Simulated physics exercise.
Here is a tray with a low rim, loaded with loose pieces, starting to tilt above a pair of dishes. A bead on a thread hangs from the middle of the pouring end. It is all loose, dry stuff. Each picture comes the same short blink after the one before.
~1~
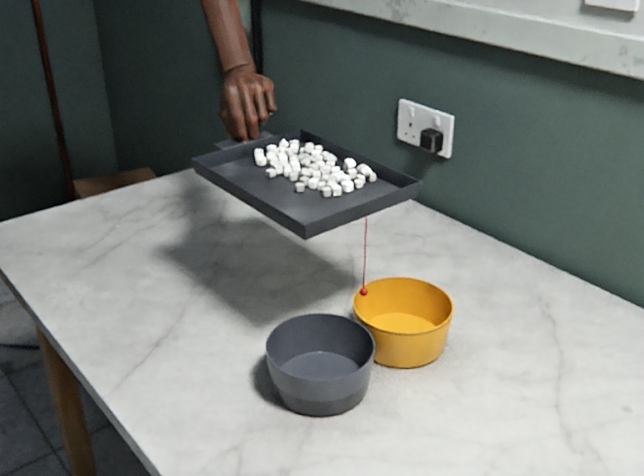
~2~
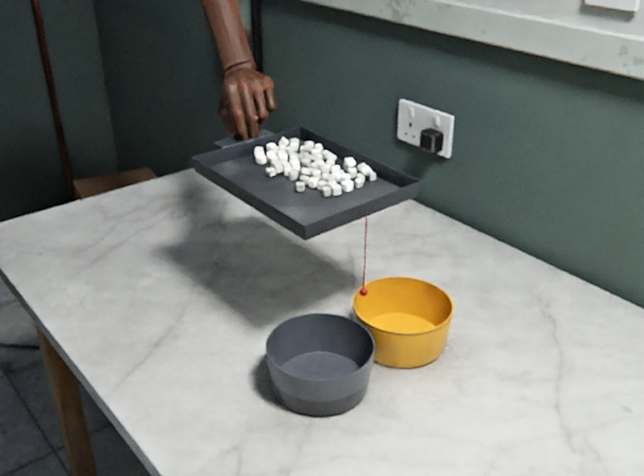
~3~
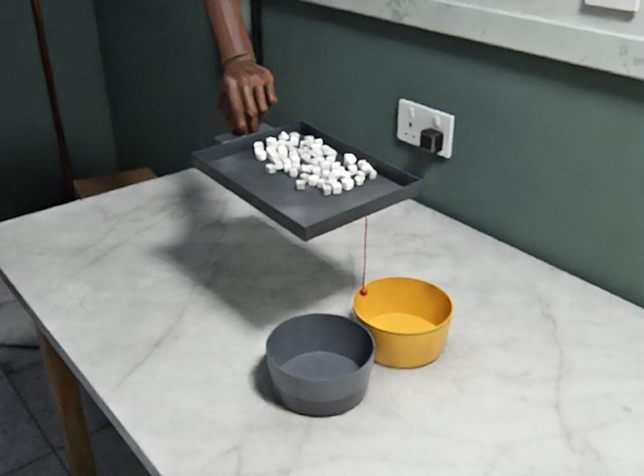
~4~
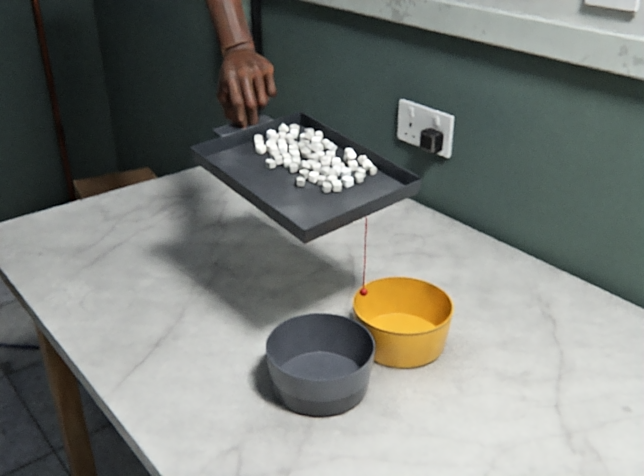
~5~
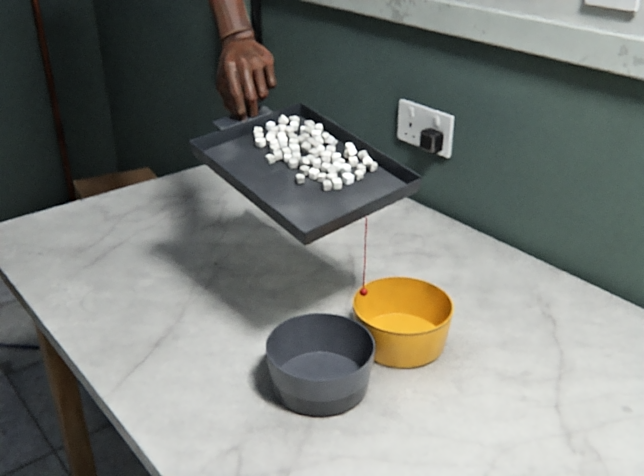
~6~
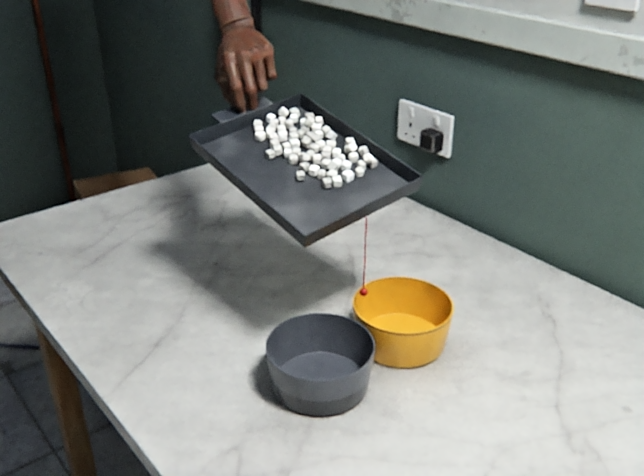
On a marble-topped table, a hand slowly tilting a dark tray of small white pieces above a grey bowl and yellow bowl.
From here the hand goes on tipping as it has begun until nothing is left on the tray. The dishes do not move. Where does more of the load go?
It favours the left-hand dish.
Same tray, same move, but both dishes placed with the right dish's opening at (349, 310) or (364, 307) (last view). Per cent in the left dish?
Roughly 20 per cent, and 40 per cent.
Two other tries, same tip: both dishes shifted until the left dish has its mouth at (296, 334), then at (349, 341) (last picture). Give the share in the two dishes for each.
Near 80 % and 80 %.
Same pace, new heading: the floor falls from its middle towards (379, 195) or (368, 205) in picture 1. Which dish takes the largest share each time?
First the right dish, then right.
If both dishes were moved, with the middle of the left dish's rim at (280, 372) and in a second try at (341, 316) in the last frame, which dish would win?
In turn: Right; the left dish.
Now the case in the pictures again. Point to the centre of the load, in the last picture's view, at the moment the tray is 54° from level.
Close to (318, 210).
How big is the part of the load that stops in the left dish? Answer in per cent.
Near 90 %.
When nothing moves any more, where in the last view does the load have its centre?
At about (320, 377).
Soon, tray tipped steeply; nearly all on the tray; a small part in the air.
A while on, tray tipped right over; about two thirds on the tray; about a quarter in the left dish; a stray few outside both.
Towards the end, tray tipped past a quarter turn; nearly all in the left dish; a small part outside both.
Finally, tray tipped past a quarter turn; nearly all in the left dish; none in the right dish; a small part outside both.
